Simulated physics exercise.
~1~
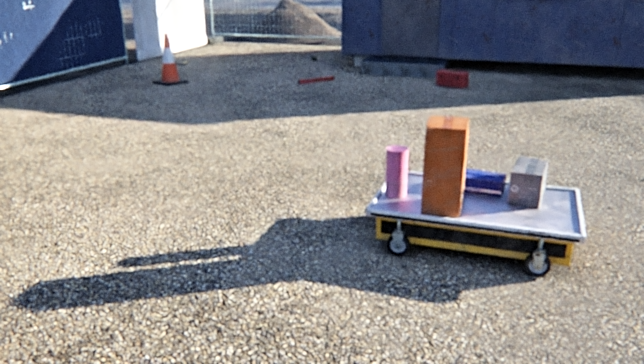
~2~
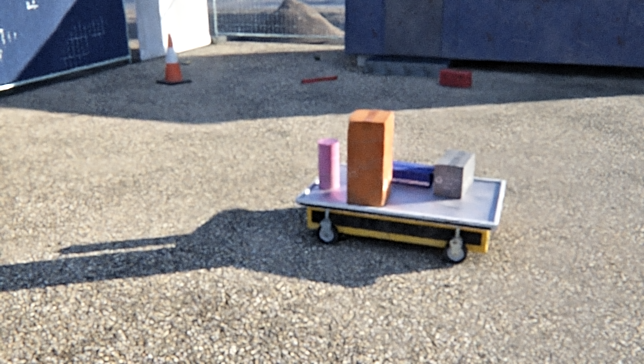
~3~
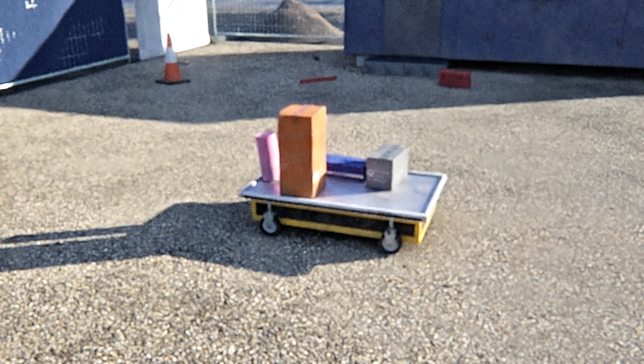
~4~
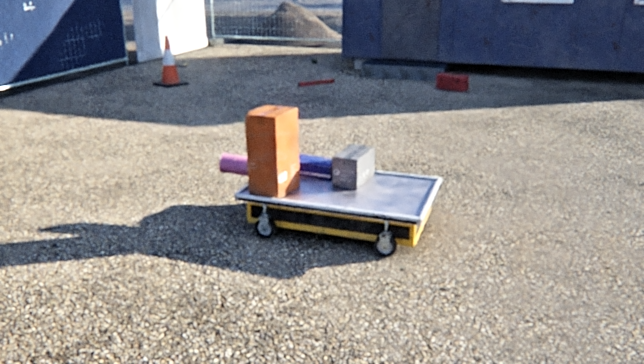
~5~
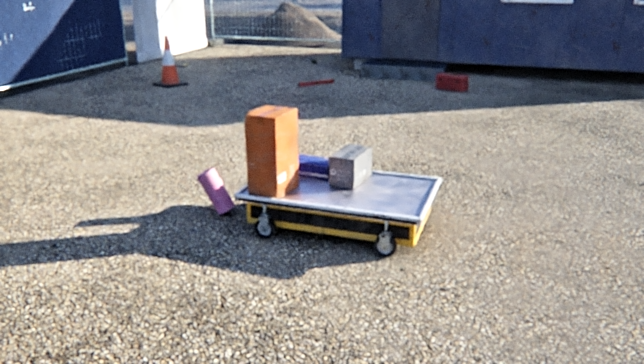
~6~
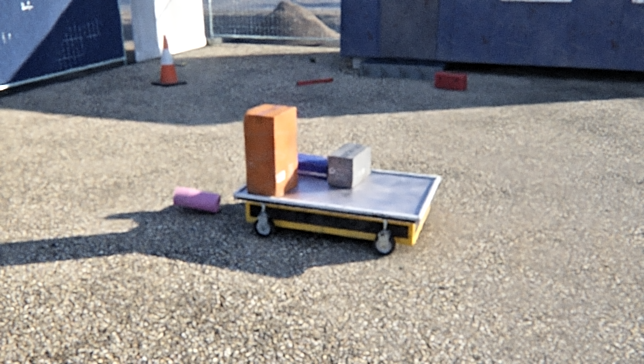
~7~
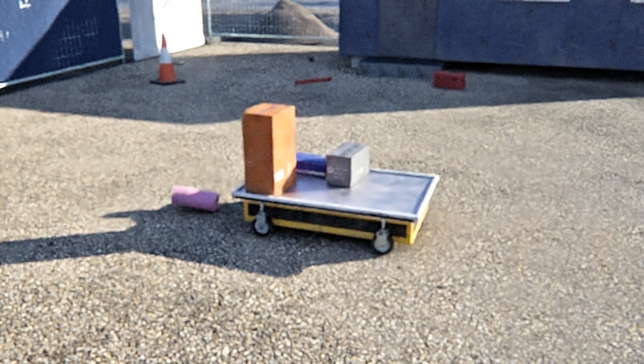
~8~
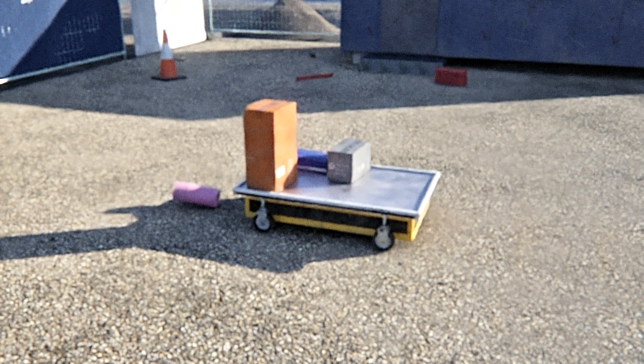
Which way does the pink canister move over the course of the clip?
The pink canister moves to the left, first riding on the cart and then falling off its left end.
A flat cart rolls left and stops, and its pink canister topples off onto the ground.
